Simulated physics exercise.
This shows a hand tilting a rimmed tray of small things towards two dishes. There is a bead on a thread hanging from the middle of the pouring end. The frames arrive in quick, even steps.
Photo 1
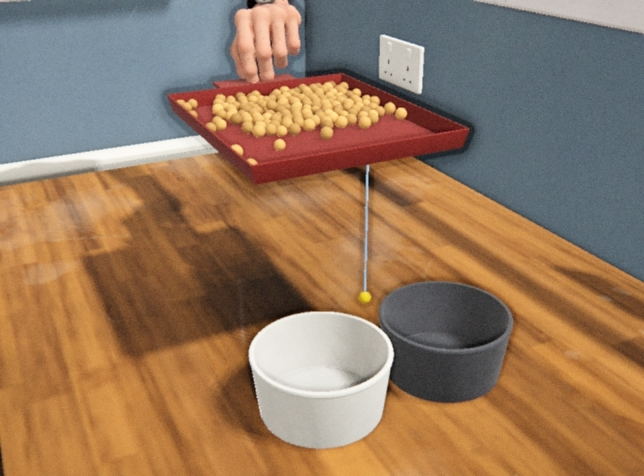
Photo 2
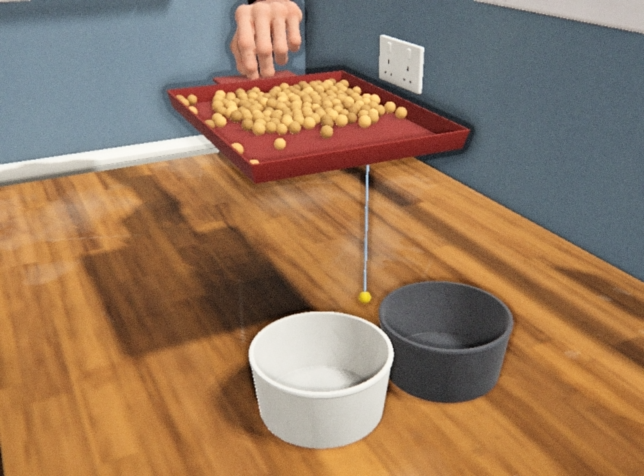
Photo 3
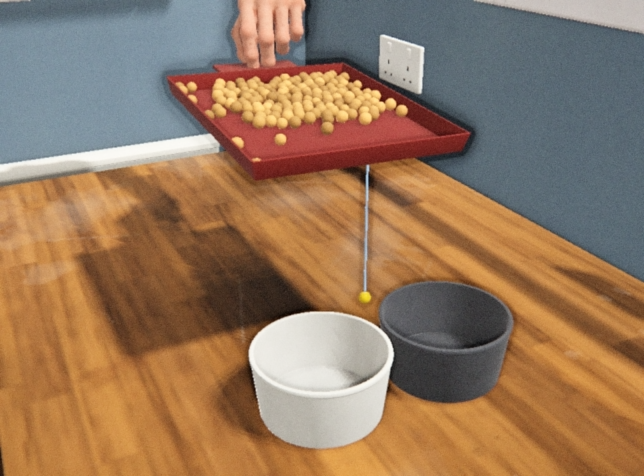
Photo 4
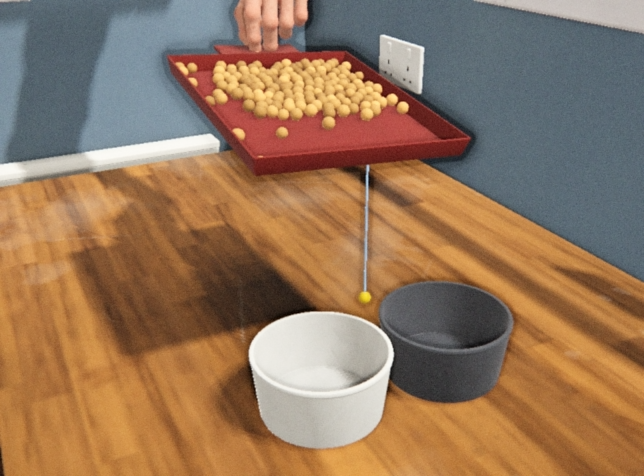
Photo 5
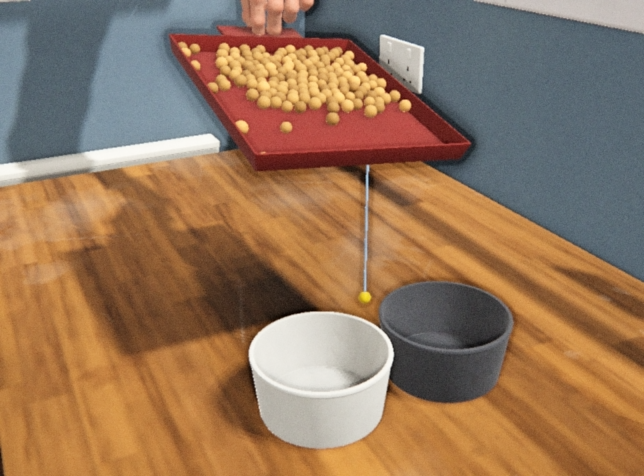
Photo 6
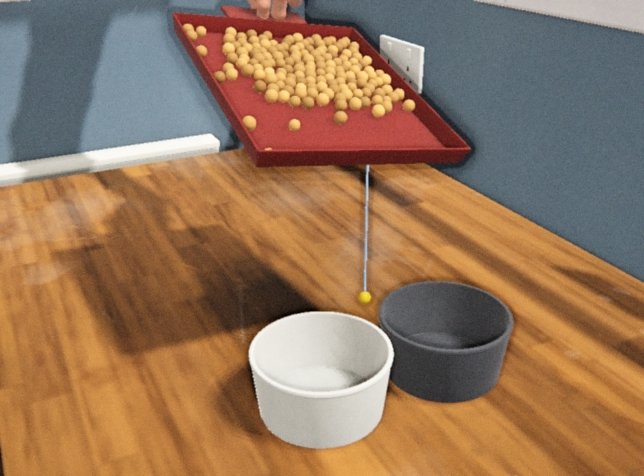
A hand tilts a red tray of small round beads above a white and dark dish.
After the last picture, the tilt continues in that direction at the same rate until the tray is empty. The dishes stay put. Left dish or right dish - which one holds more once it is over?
The greater part will fall into the right dish.
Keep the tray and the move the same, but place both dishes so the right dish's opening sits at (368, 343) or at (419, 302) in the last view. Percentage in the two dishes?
The first gives 0 %, the second 70 %.
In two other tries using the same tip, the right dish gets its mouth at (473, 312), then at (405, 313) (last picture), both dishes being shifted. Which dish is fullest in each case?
The rightmost dish, then the rightmost dish.
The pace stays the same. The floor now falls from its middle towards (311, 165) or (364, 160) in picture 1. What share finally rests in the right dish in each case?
Case one 0 %; case two 40 %.
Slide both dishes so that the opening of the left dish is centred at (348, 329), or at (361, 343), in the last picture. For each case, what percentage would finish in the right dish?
The first gives 90 %, the second 90 %.
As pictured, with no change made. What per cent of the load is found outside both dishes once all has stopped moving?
Estimated share: About 30 %.
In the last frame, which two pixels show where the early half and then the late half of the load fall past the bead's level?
First half (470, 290); second half (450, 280).
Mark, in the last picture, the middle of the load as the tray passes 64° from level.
The load's middle is around (437, 159).
Just after the last frame, tray tipped steeply; roughly two thirds on the tray; about a tenth in the right dish; about a tenth outside both; roughly a quarter in the air.
A moment on, tray tipped past a quarter turn; about a tenth on the tray; roughly two thirds in the right dish; roughly a quarter outside both; about a tenth in the air.
Further on, tray tipped past a quarter turn; the larger part in the right dish; roughly a quarter outside both.
When it is over, tray tipped past a quarter turn; not one in the left dish; the larger part in the right dish; roughly a quarter outside both.
